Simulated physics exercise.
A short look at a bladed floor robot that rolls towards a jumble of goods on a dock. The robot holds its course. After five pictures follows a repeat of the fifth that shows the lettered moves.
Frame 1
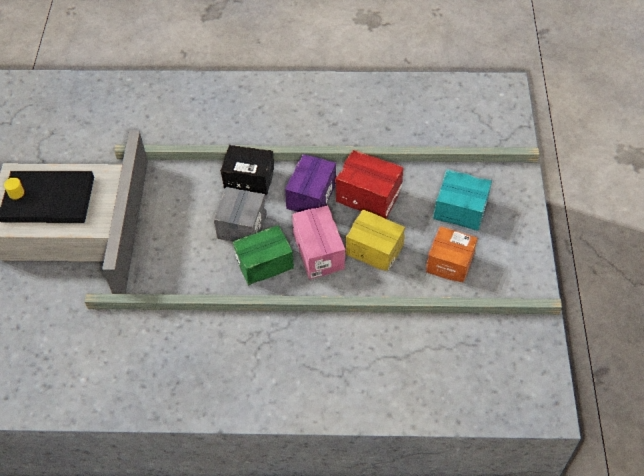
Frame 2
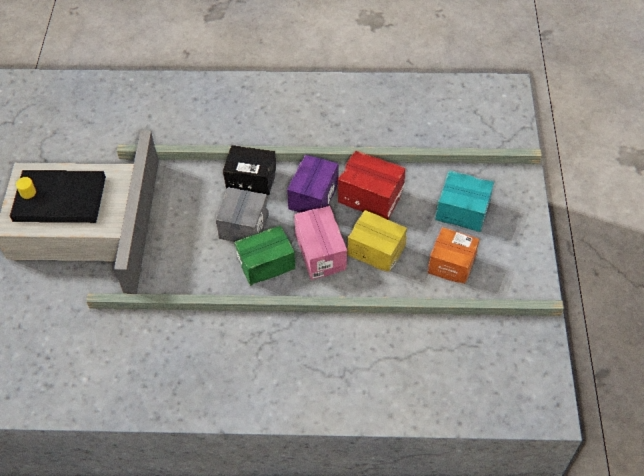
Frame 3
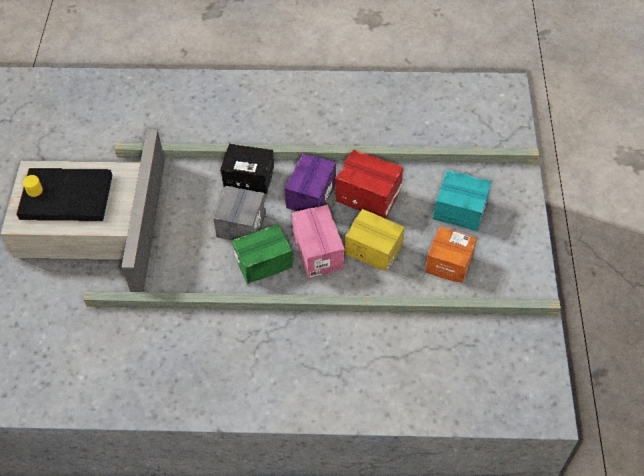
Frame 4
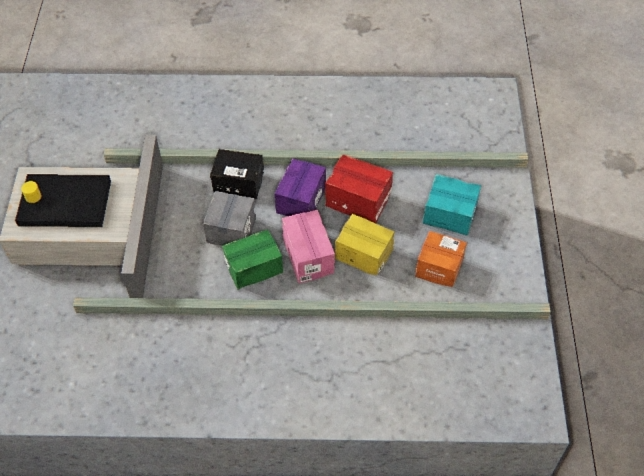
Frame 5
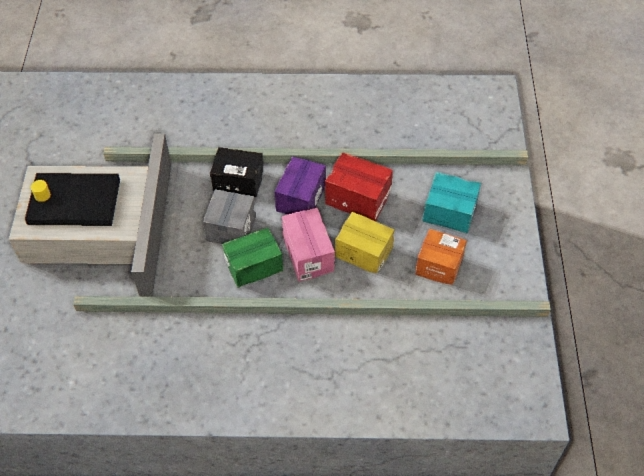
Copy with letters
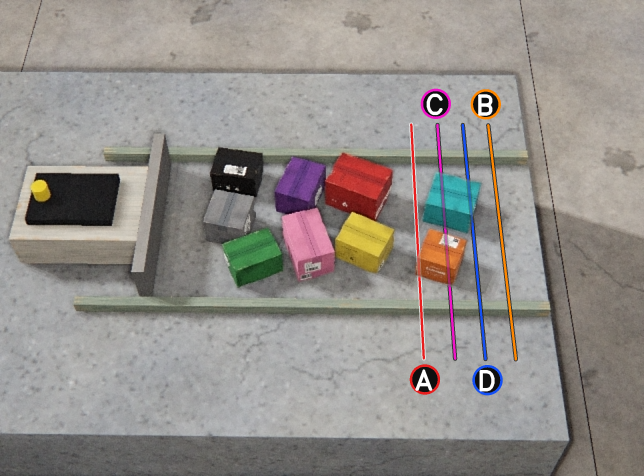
A cluster of nine coloured boxes sits between two pale green rails on a speckled grey concrete platform, seen from high above. Black, purple and red are along the back, grey at left, green, pink and yellow nearer, with turquoise and orange apart at right. From the left, a cream robot with an upright grey blade rolls slowly rightward, touching nothing, while the view shifts slightly.
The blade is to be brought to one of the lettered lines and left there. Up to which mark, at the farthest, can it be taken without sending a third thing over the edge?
It should halt at A.
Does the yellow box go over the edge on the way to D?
Yes.
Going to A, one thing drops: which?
The turquoise parcel goes over.
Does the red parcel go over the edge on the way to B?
Yes.
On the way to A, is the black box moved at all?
Yes.
On the marked copy, A at (417, 231); B at (501, 232); C at (445, 231); D at (473, 232).
With A. Early on, robot (175, 199); black box (279, 171); yellow box (370, 243).
Further on, robot (271, 200); turquoise parcel (507, 211); red parcel (459, 192).
At the end, robot (345, 200); turquoise parcel over the edge; red parcel (530, 195); one fallen.
As for the rest, B drops six; C drops four; D drops five.
